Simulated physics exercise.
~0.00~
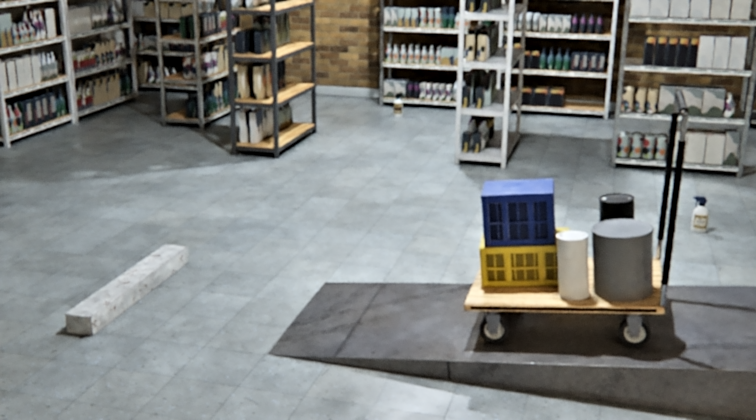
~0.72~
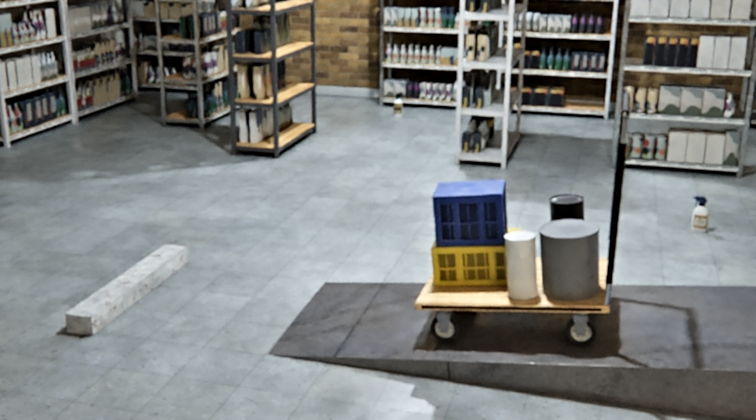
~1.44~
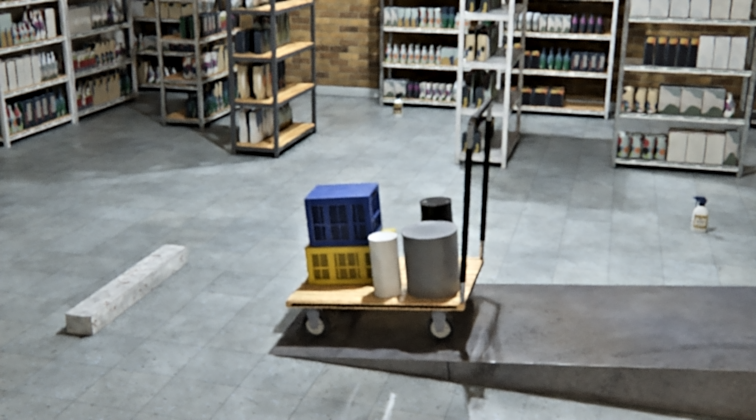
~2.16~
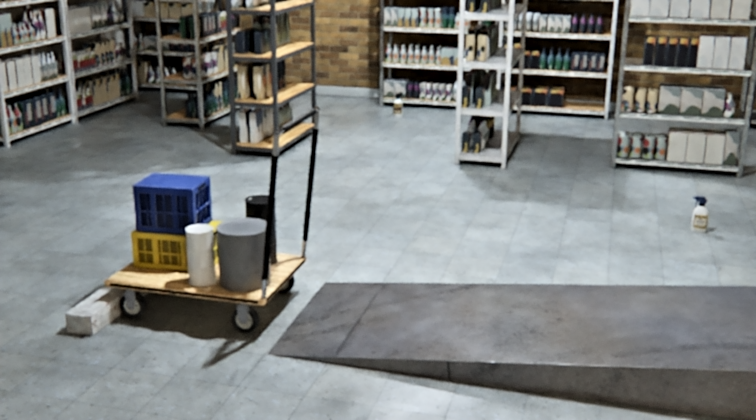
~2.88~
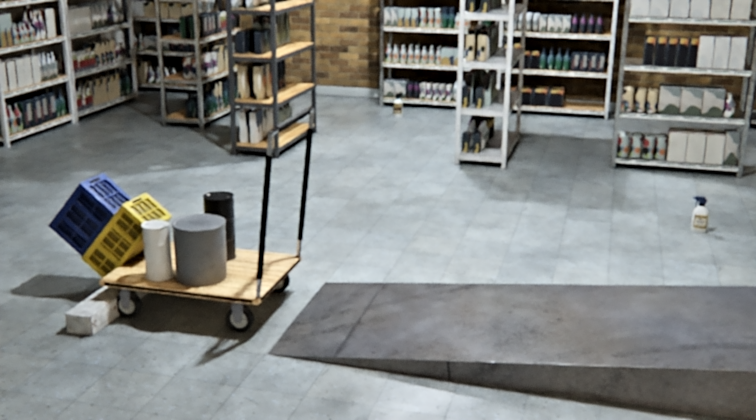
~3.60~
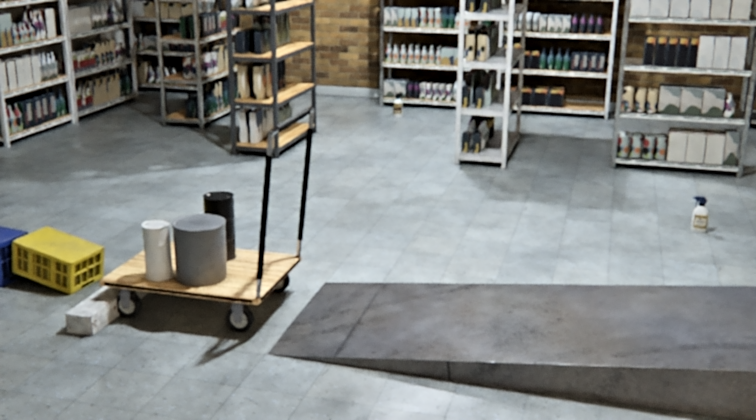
A loaded trolley rolled left down a ramp and across the floor until it stopped at a pale kerb, where the stacked blue and yellow crates tipped off the front and landed on the floor, while the three round containers stayed upright on board.
